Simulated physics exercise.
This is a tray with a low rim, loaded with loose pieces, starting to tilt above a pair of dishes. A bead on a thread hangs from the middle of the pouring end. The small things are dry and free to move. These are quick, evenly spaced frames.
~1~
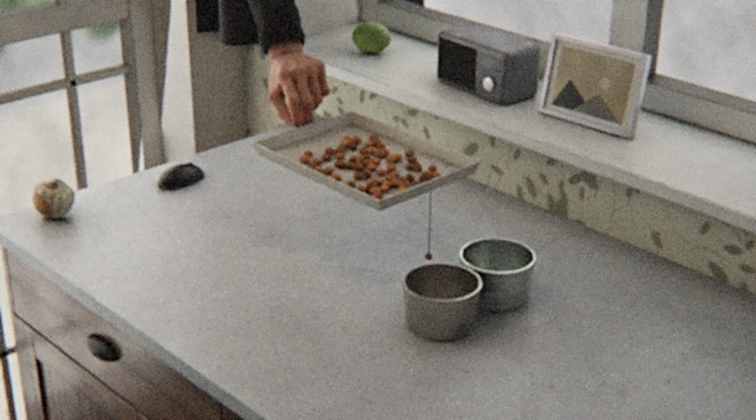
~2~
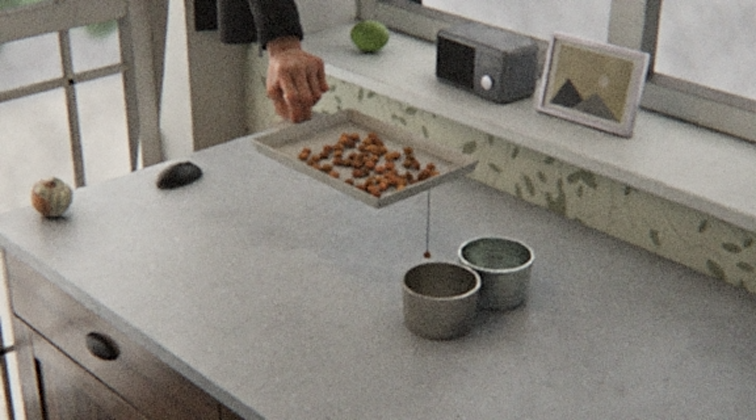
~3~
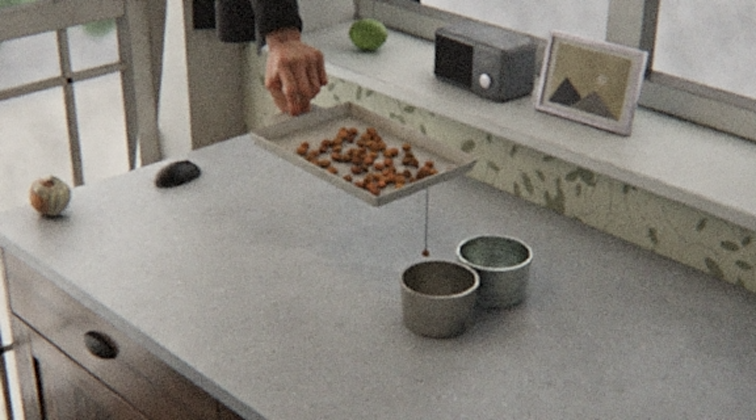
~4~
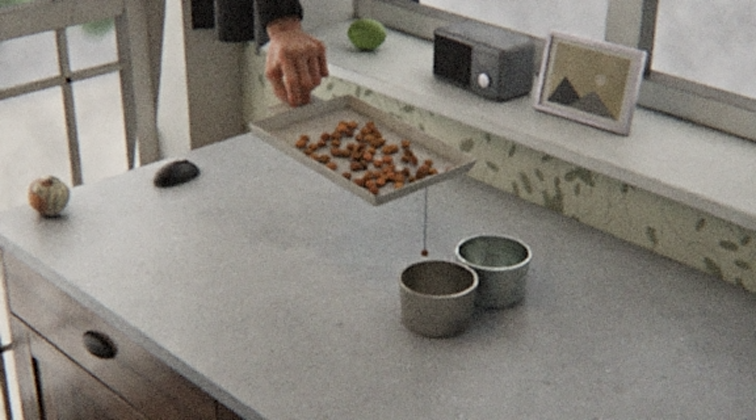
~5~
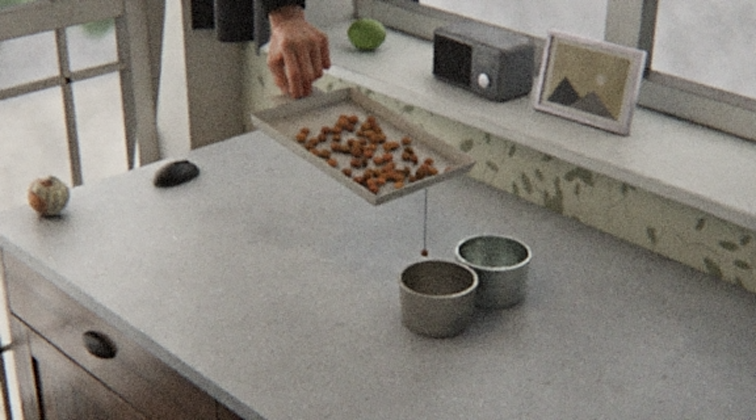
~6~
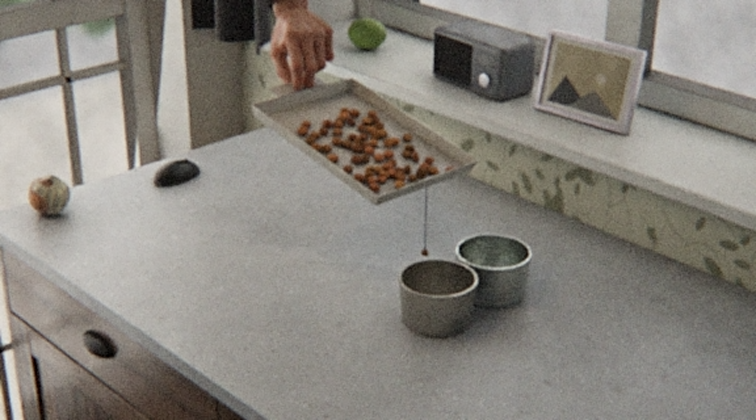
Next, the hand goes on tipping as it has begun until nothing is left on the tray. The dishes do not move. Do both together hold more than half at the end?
They take more than half between them.
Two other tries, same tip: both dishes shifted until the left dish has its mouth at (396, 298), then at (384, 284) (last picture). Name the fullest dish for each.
First the right-hand dish, then the right-hand dish.
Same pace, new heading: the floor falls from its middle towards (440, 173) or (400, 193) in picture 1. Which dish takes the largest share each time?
At the first place right, at the second the left-hand dish.
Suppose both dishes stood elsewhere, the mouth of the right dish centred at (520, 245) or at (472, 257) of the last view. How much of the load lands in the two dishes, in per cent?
First some 70, then 90 per cent.
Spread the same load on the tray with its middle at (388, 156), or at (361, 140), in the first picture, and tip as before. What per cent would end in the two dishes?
About 90 and 90 per cent.
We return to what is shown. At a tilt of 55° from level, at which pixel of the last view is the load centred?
At about (426, 164).
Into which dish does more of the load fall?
More ends in left.
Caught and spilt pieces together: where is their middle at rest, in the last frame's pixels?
At about (449, 310).
Just after the last frame, tray tipped steeply; every one on the tray.
A moment on, tray tipped right over; roughly half on the tray; roughly a quarter in the left dish; about a tenth in the right dish; just a few outside both; roughly a quarter in the air.
Further on, tray tipped past a quarter turn; roughly half in the left dish; roughly a third in the right dish; about a tenth outside both.
When it is over, tray tipped past a quarter turn; roughly half in the left dish; roughly a third in the right dish; about a tenth outside both.
